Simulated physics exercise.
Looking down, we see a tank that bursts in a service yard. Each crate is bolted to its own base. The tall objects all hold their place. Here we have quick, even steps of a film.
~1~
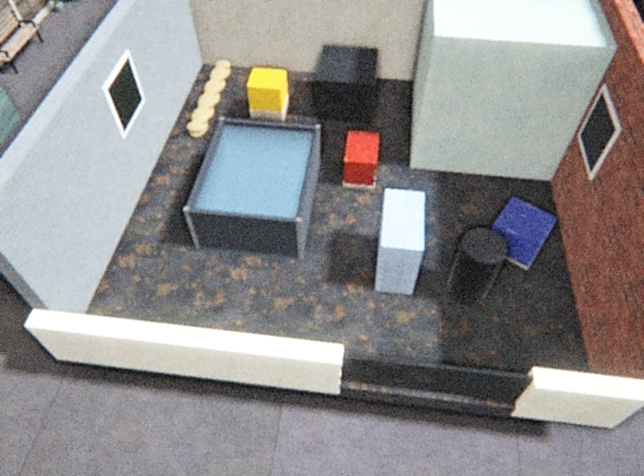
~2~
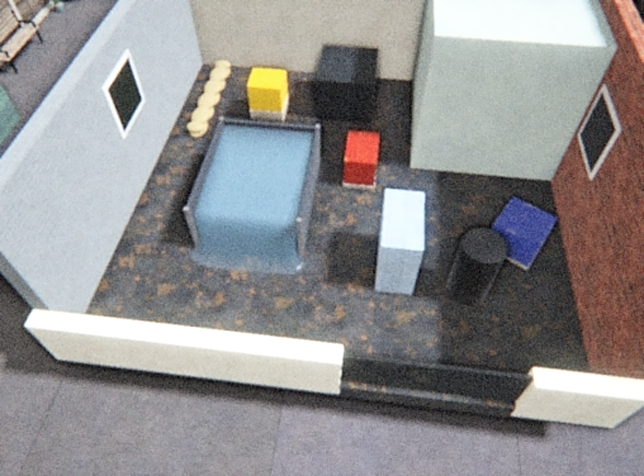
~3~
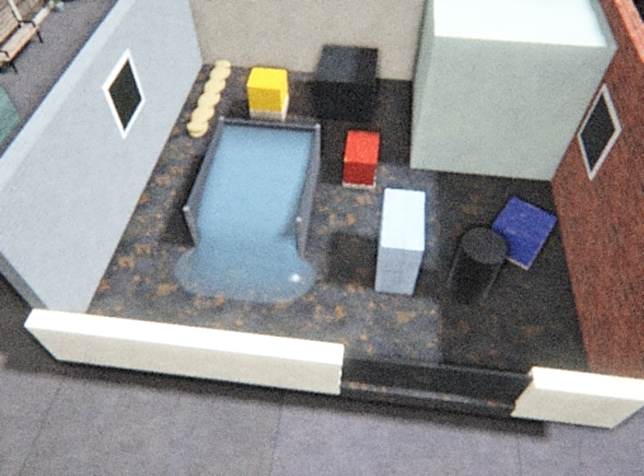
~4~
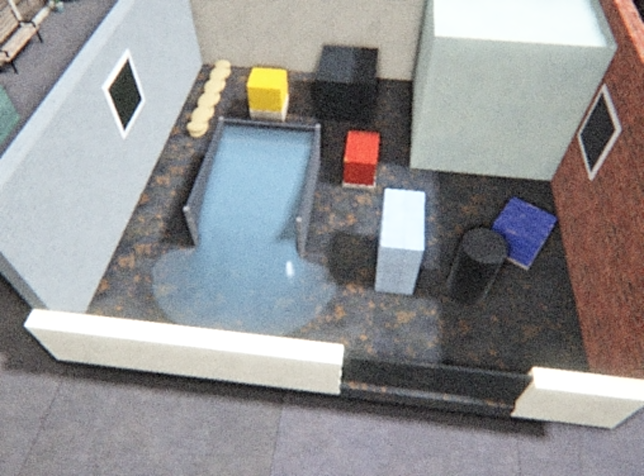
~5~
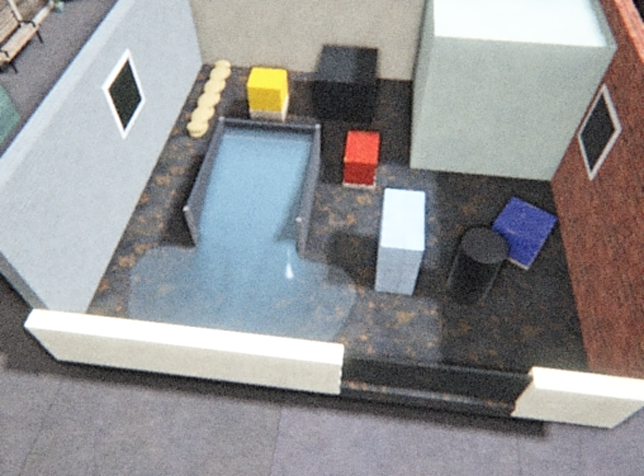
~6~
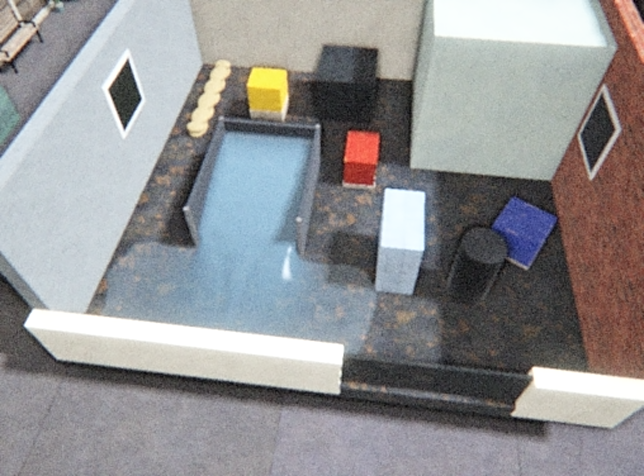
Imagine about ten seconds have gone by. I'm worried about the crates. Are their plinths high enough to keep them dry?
Well, the yellow crate will stay dry, the blue crate will get wet, the red crate will get wet.
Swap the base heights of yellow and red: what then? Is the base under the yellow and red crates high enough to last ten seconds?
Yellow gets flooded; red stays out of it.
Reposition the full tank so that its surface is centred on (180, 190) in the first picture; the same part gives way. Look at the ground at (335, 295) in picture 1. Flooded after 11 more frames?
Answer for that point: Inundated.
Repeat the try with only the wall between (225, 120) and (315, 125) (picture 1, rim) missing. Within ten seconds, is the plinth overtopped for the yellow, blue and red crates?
I'd expect the yellow crate goes wet, the blue crate goes wet, and the red crate goes wet.
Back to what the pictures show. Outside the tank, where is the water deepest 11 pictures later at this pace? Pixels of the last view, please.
Somewhere near (87, 338).
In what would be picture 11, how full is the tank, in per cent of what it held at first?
I'd put it at some 46 per cent.
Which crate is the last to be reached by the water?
Answer: The one in red.
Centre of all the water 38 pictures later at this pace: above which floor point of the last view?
At about (321, 219).
A moment on, water covers 20 % of the floor; the yellow crate not reached, the blue crate not reached, the red crate not reached.
Next, water covers 35 % of the floor; the yellow crate not reached, the blue crate not reached, the red crate not reached.
Then, water covers 60 % of the floor; the yellow crate water round its plinth, the blue crate water round its plinth, the red crate not reached.
Later, water covers 90 % of the floor; the yellow crate water round its plinth, the blue crate water round its plinth, the red crate water round its plinth.
In the end, water covers 100 % of the floor; the yellow crate stayed above the water, the blue crate was topped, the red crate was topped.
